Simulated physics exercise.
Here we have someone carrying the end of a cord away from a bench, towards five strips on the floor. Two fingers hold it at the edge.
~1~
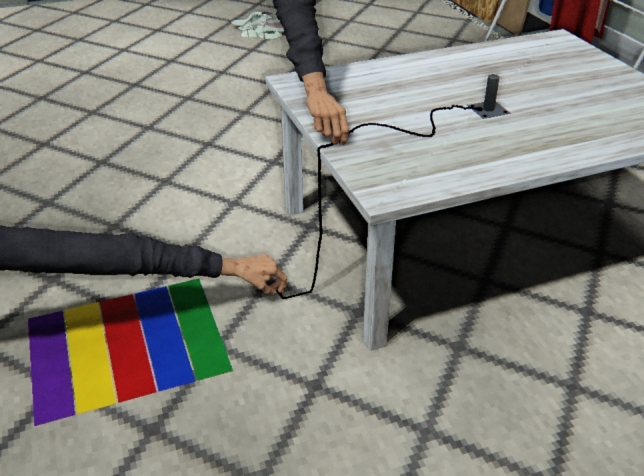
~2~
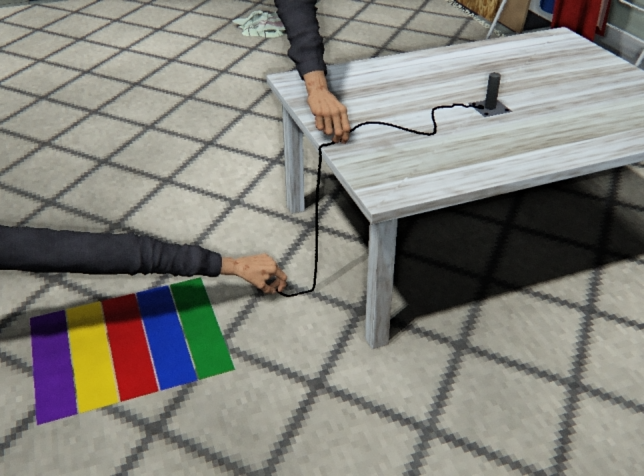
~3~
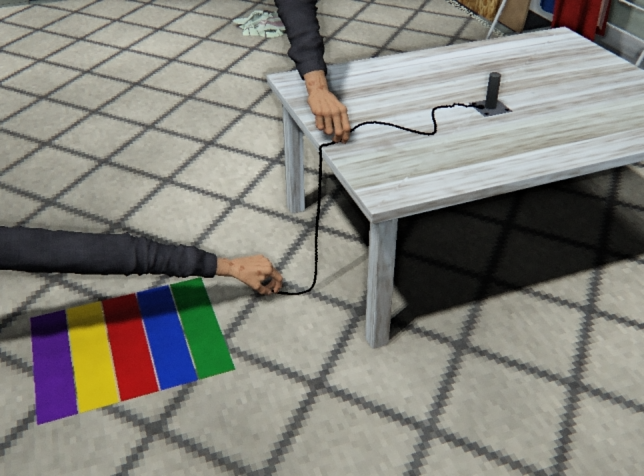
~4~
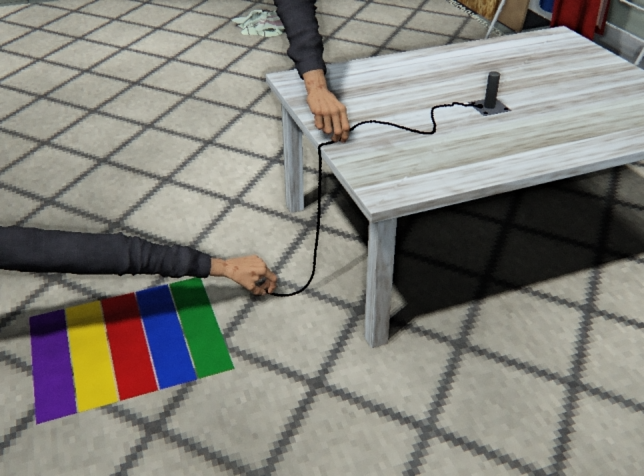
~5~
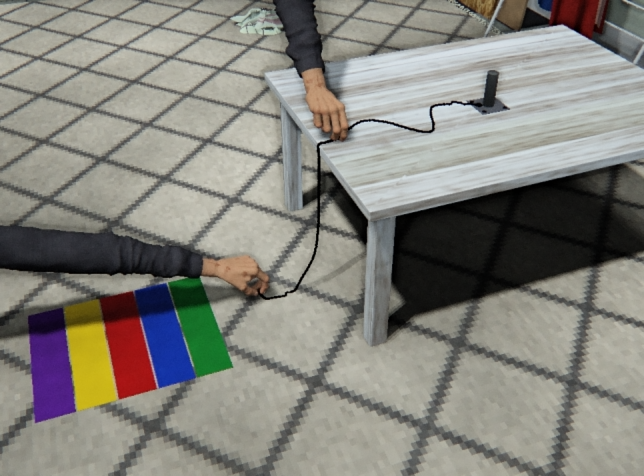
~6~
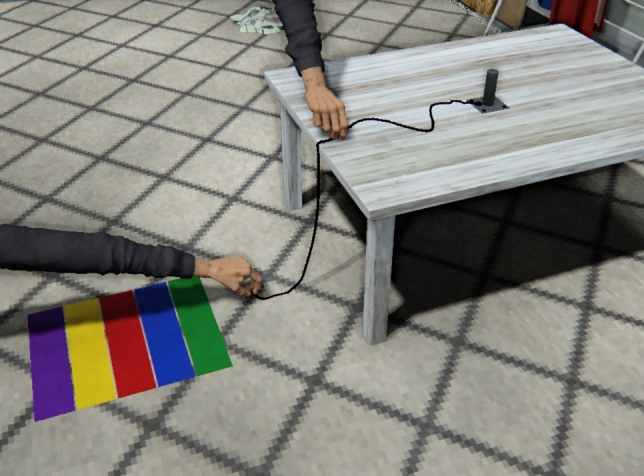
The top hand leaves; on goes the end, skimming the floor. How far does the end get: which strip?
The yellow one.
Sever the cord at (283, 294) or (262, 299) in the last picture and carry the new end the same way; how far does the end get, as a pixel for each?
In that order: (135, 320) and (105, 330).
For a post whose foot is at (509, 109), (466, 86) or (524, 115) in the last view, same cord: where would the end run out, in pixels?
The places are (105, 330), (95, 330) and (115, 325).
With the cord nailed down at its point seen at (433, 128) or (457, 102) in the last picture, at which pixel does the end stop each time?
Near (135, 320) and (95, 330).
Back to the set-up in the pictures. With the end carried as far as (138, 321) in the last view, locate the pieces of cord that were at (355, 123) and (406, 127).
At (316, 153), then (360, 131).
Soon after, end near (138, 321); over red.
Then, end near (104, 329); over red.
At full stretch, end near (85, 334); over yellow. It halts on the yellow strip.
